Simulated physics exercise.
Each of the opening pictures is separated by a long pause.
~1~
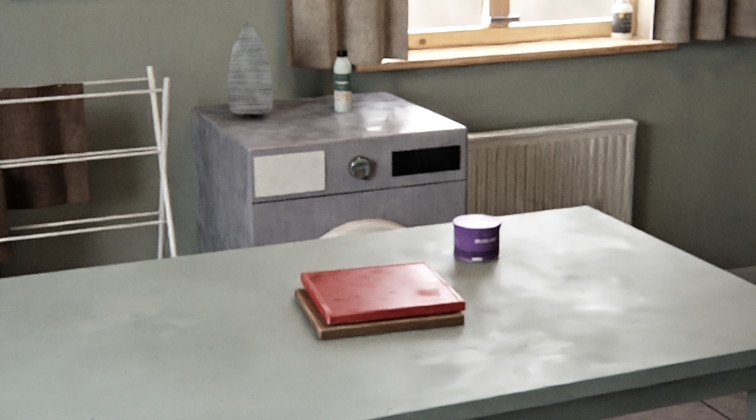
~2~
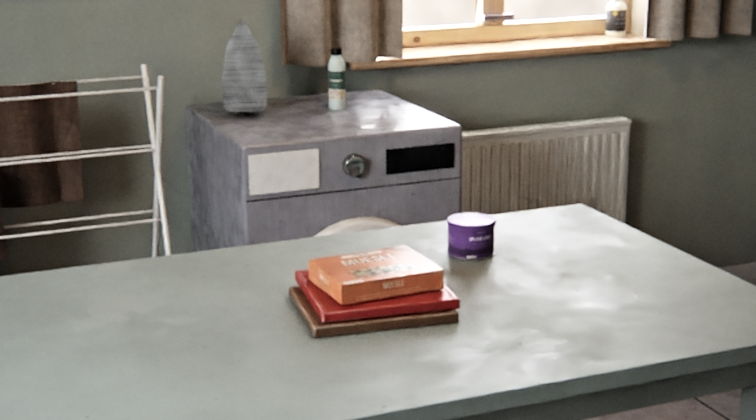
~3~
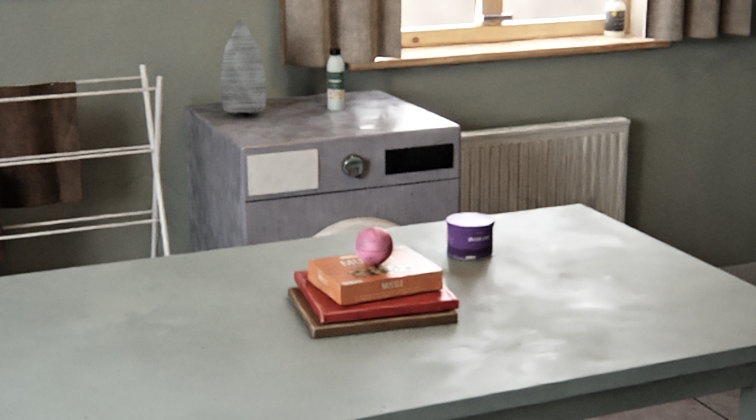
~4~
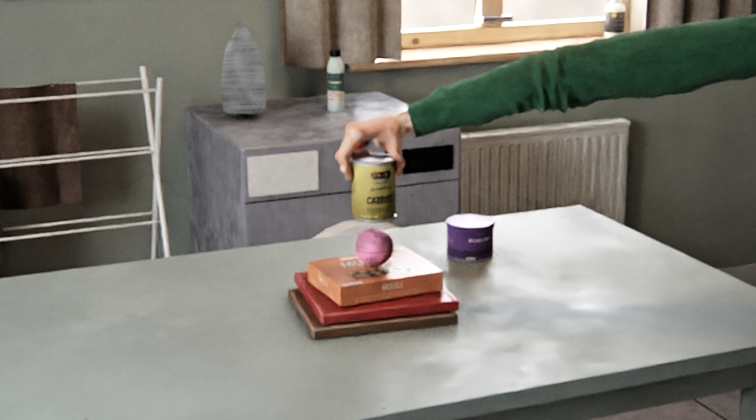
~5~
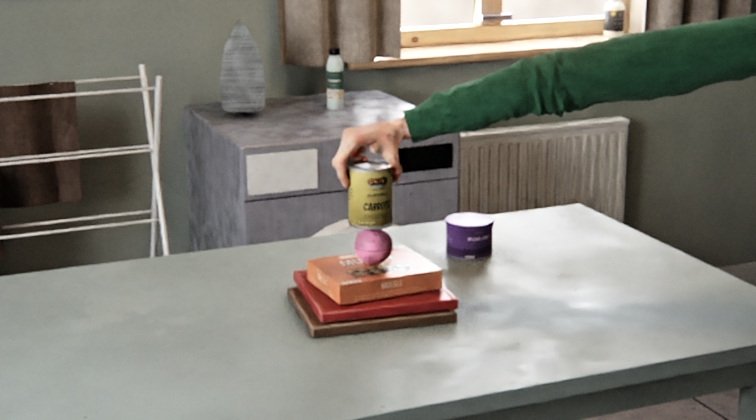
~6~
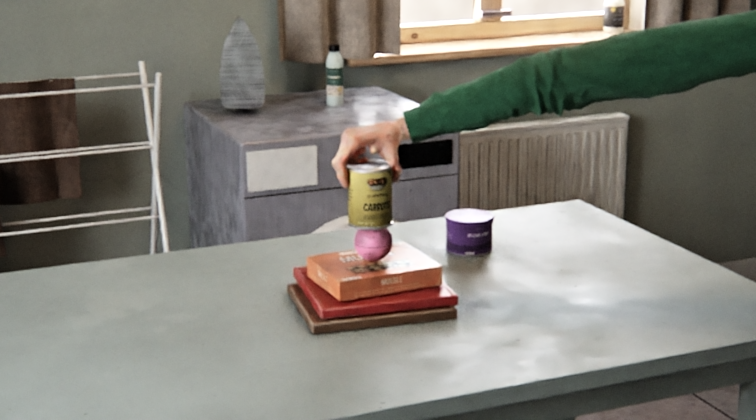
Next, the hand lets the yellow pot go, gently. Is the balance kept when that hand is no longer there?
I'd say it fails.
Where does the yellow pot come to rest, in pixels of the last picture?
Around (216, 303).
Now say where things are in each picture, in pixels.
In the first picture, the last thing is not in view yet.
In the second picture, the last thing is not in view yet; orange packet (375, 274).
In the third picture, the last thing is not in view yet; red tray (374, 290).
The fourth picture shows coming down; yellow pot (374, 188); purple tub (470, 238).
The fifth picture shows coming down; yellow pot (370, 194); pink ball (373, 246).
The sixth picture shows in place under the hand; yellow pot (370, 194).
Then, 0.50 s past the last view, yellow pot rocked 56° from its first pose near (334, 214).
Then, 0.60 s past the last view, yellow pot now fallen.
Then, 0.80 s past the last view, things are still on the move.
Finally, fallen, yellow pot; the other 5 still in place. Final places as the last picture's camera would see them, yellow pot near (215, 303). The pile loses its balance.
